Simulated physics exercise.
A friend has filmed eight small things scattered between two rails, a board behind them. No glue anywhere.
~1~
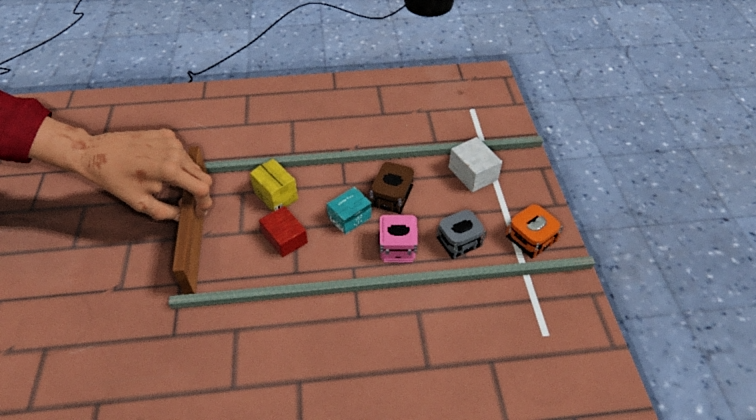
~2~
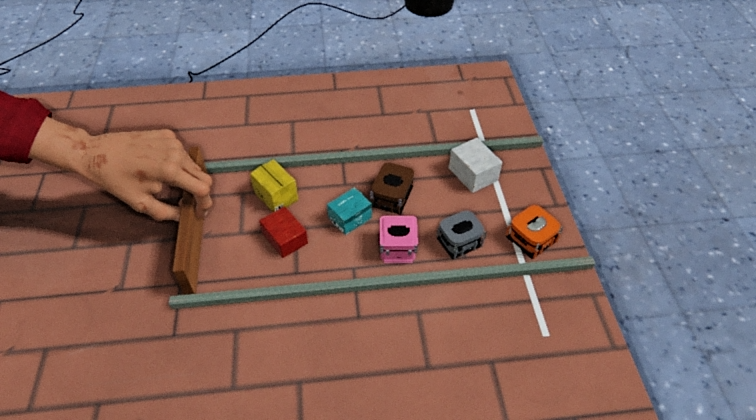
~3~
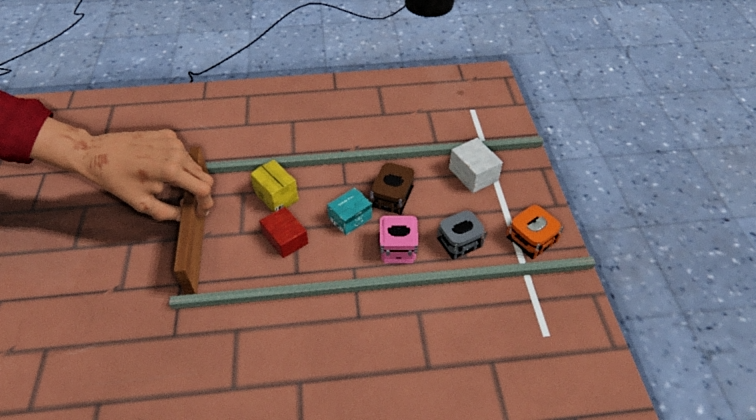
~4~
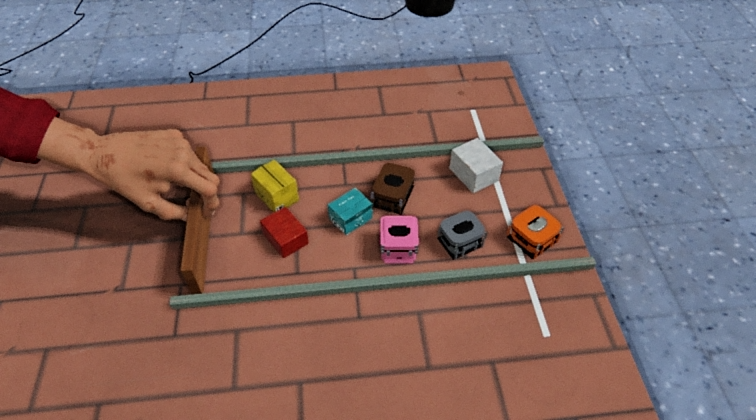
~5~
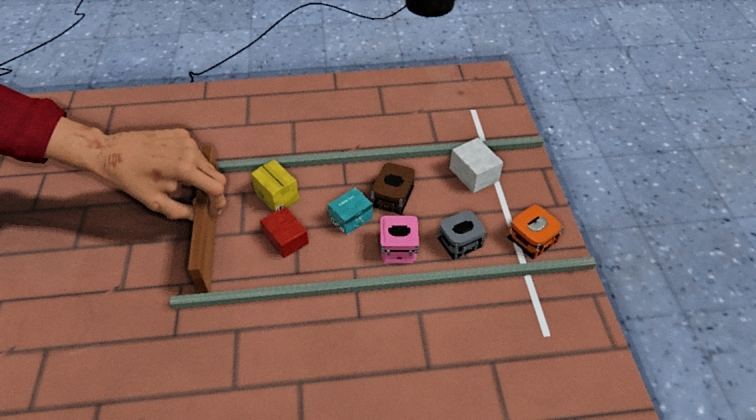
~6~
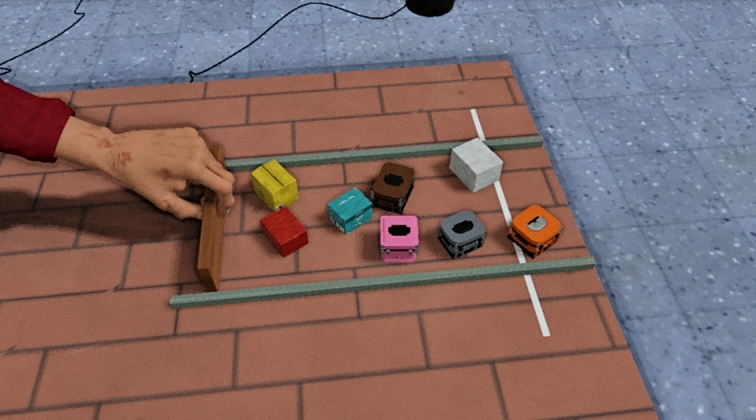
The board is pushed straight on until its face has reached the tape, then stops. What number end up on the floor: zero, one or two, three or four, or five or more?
Outcome: The number that fall off is three or four.
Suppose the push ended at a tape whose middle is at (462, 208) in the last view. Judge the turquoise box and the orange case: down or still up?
The turquoise box does not fall, the orange case comes down.
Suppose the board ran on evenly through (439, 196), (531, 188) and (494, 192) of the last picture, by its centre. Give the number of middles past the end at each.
The counts: 0, 6 and 3.
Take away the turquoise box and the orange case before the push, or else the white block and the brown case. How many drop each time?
2 in the first case, 2 in the second.
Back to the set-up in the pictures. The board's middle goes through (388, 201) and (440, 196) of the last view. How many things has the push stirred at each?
6 and 8.
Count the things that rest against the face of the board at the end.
That makes 2.
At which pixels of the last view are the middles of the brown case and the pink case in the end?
The brown case at (534, 157), the pink case at (563, 224).
Soon after, none off yet; orange case at rest near (534, 231); white block at rest near (475, 165); grey case at rest near (461, 234).
Then, none off yet; orange case at rest near (534, 231); white block at rest near (475, 165); grey case moved a little near (480, 236).
Further on, none off yet; orange case moved about its own width near (591, 232); white block moved about its own width near (526, 158); grey case moved well along near (553, 230).
At rest, the number that fall off is three or four; fallen, grey case, white block and orange case.
